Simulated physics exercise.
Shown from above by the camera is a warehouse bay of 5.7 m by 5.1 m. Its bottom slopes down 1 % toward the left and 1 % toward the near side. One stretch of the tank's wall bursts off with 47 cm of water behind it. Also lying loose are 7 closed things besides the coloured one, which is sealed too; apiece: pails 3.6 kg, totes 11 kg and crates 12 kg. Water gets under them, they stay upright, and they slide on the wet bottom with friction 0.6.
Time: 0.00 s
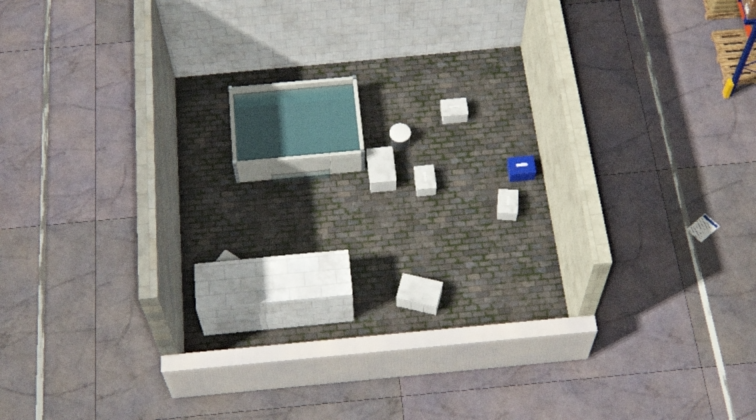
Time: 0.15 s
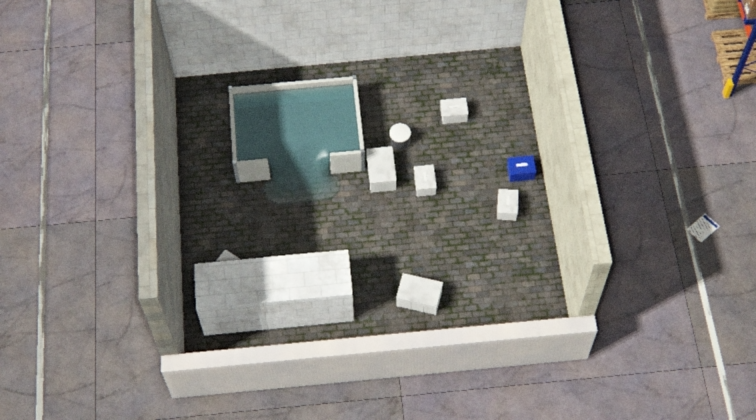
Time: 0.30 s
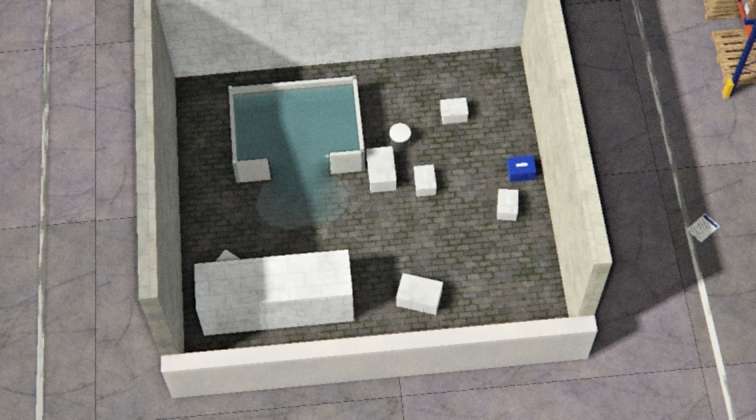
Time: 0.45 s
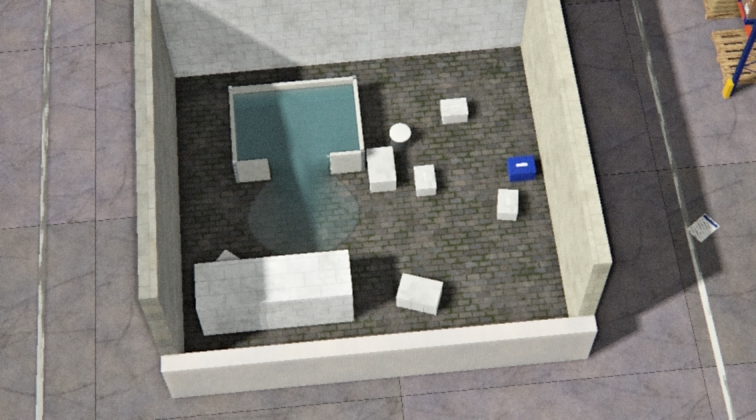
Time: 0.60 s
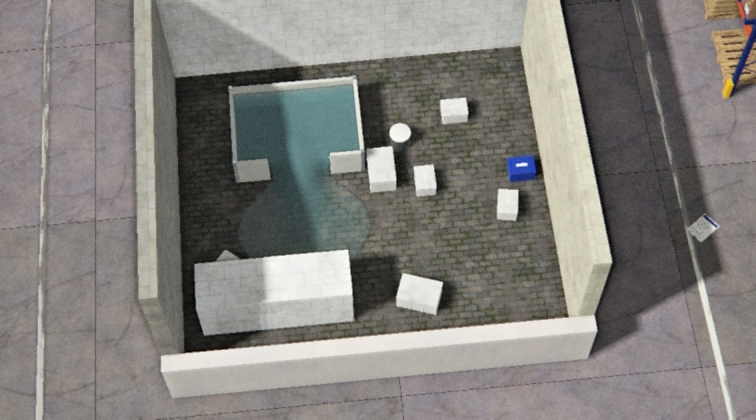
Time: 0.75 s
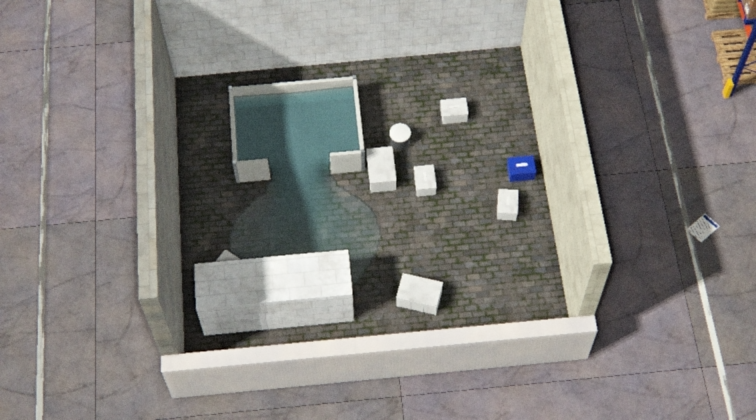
At first, a walled tank of water stands closed on the dark brick floor of a bay, among scattered white boxes and one blue tote. Then the middle of its near wall opens, and water spreads in a widening pool toward the long white block, while the boxes and tote stay still.
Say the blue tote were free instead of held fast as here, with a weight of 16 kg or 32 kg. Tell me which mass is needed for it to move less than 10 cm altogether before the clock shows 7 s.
The winner is the lighter variant.
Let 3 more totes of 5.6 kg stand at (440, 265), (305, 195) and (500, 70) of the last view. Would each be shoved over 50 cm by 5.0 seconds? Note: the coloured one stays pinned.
In the order asked: Crosses the line, crosses the line, stays inside the line.
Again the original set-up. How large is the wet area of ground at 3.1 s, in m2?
About 16 m2.
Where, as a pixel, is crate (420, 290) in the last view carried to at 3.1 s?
Roughly at (499, 319).
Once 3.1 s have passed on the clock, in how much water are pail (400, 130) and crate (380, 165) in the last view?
First about 0 cm, second about 0 cm.
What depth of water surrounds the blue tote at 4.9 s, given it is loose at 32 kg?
Close to 2 cm deep.
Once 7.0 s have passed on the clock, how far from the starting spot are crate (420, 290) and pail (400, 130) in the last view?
Answer, in order asked: 150 cm, 0 cm.
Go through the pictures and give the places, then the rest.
In the first frame, the blue tote at (522, 165), on the bottom; 2.5 m2 under water; 0 of 8 have shifted.
In the second frame, the blue tote at (522, 165) rests on the ground; 3.0 m2 under water; 0 of 8 have shifted.
In the third frame, the blue tote at (522, 165) rests on the ground; water covers 3.5 m2; 0 of 8 have shifted.
In the fourth frame, the blue tote at (522, 165) rests on the ground; 4.3 m2 under water; 0 of 8 have shifted.
In the fifth frame, the blue tote at (522, 165) rests on the ground; water covers 5.1 m2; 0 of 8 have shifted.
In the sixth frame, the blue tote at (522, 165) rests on the ground; 5.7 m2 under water; 0 of 8 have shifted.
After 1.4 s the blue tote would be 0 cm from its start with 16 kg and 0 cm from its start with 32 kg; 0 cm of water round it then.
After 3.1 s the blue tote would be 0 cm from its start with 16 kg and 0 cm from its start with 32 kg; 0 cm of water round it then.
After 4.9 s the blue tote would be 0 cm from its start with 16 kg and 0 cm from its start with 32 kg; 2 cm of water round it then.
After 7.0 s the blue tote would be 0 cm from its start with 16 kg and 0 cm from its start with 32 kg; 4 cm of water round it then.
